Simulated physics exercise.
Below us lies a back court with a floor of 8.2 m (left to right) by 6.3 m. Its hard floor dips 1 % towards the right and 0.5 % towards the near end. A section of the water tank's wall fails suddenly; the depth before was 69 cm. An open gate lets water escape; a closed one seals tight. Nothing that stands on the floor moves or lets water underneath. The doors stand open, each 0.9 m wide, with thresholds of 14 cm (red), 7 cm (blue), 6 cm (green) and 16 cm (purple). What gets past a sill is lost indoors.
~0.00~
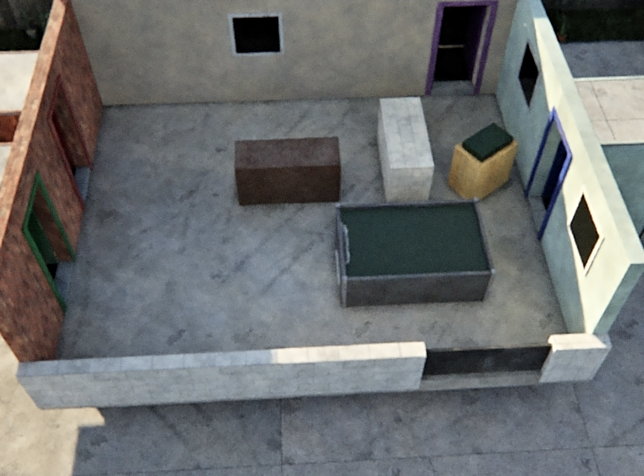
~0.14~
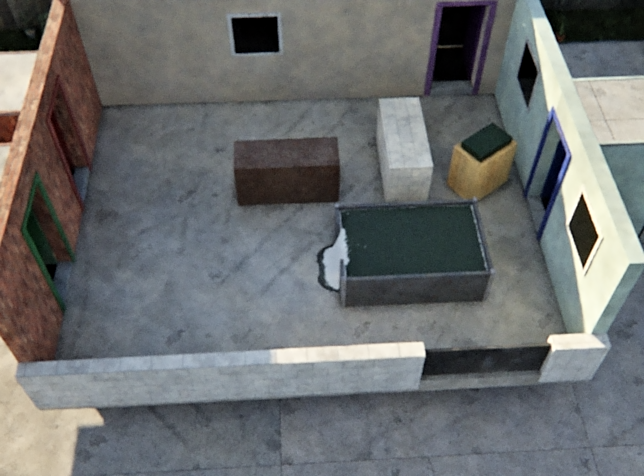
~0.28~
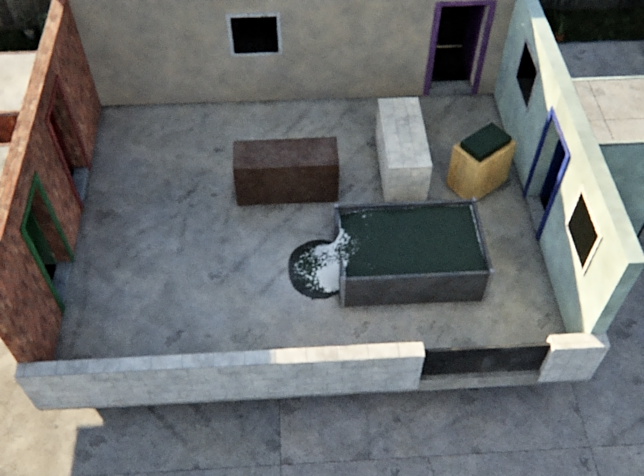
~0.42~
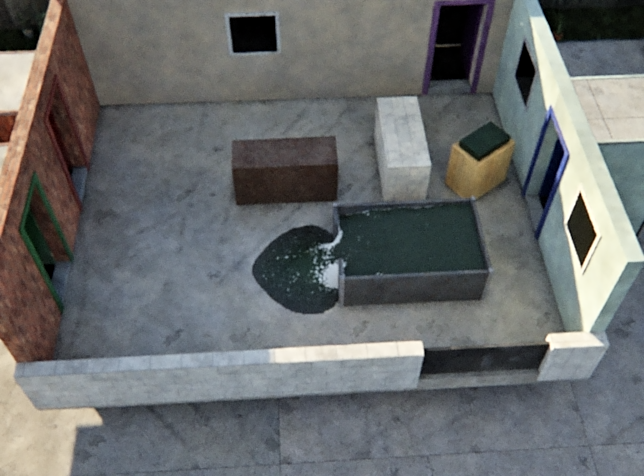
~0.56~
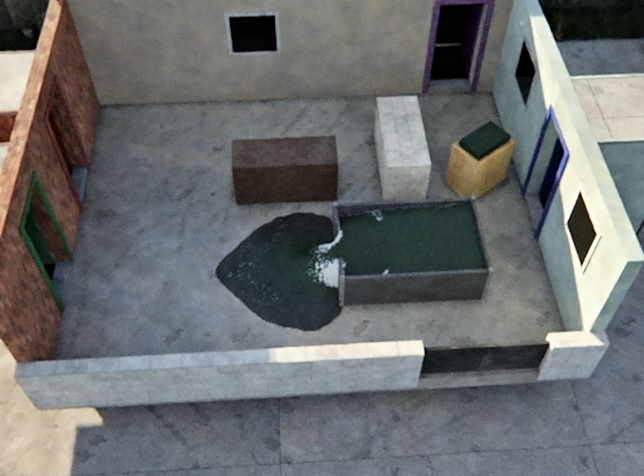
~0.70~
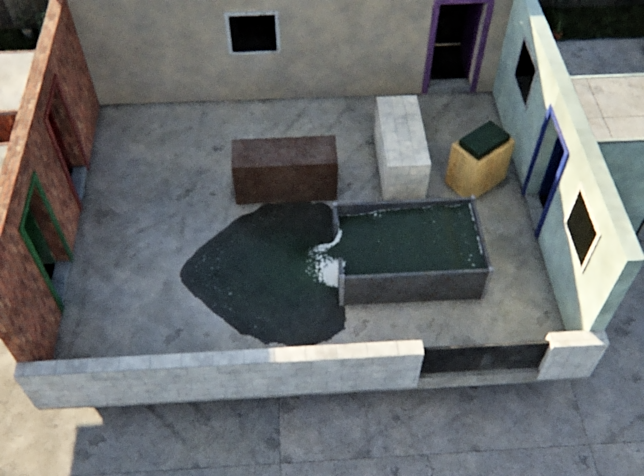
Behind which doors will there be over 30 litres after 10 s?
Within that time: At the red door it keeps below the limit; at the blue door it stays under the limit; at the green door it goes over the limit; at the purple door it keeps below the limit.
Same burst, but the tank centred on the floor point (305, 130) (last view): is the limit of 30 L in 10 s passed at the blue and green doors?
Against that limit: Blue below, green below.
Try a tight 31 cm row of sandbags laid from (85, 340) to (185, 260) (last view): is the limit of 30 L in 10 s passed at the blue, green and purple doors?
Then: Blue below, green not over, purple not over.
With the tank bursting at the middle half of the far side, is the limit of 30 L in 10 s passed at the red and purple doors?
Then: Red below, purple not over.
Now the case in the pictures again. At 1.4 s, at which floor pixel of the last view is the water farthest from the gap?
At about (75, 303).
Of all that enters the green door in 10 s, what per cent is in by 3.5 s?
Some 50 per cent by then.
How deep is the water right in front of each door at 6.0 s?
Depths in cm: Red 7, blue 0, green 10, purple 0.
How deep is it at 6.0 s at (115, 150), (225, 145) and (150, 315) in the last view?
In that order: 6, 2 and 10 cm.
After 1.4 s water covers 30 % of the floor and is deepest (40 cm) near (334, 265); red door not reached, blue door not reached, green door not reached, purple door not reached.
After 2.2 s water covers 40 % of the floor and is deepest (32 cm) near (49, 383); red door 7 cm at the sill, 0 L in, blue door not reached, green door 14 cm at the sill, 11 L in, purple door not reached.
After 3.5 s water covers 45 % of the floor and is deepest (25 cm) near (334, 265); red door 13 cm at the sill, 3 L in, blue door not reached, green door 16 cm at the sill, 64 L in, purple door not reached.
After 6.0 s water covers 50 % of the floor and is deepest (15 cm) near (334, 265); red door 7 cm at the sill, 4 L in, blue door not reached, green door 10 cm at the sill, 115 L in, purple door not reached.
After 10.0 s water covers 80 % of the floor and is deepest (10 cm) near (334, 265); red door 5 cm at the sill, 4 L in, blue door 1 cm at the sill, 0 L in, green door 5 cm at the sill, 124 L in, purple door 2 cm at the sill, 0 L in.
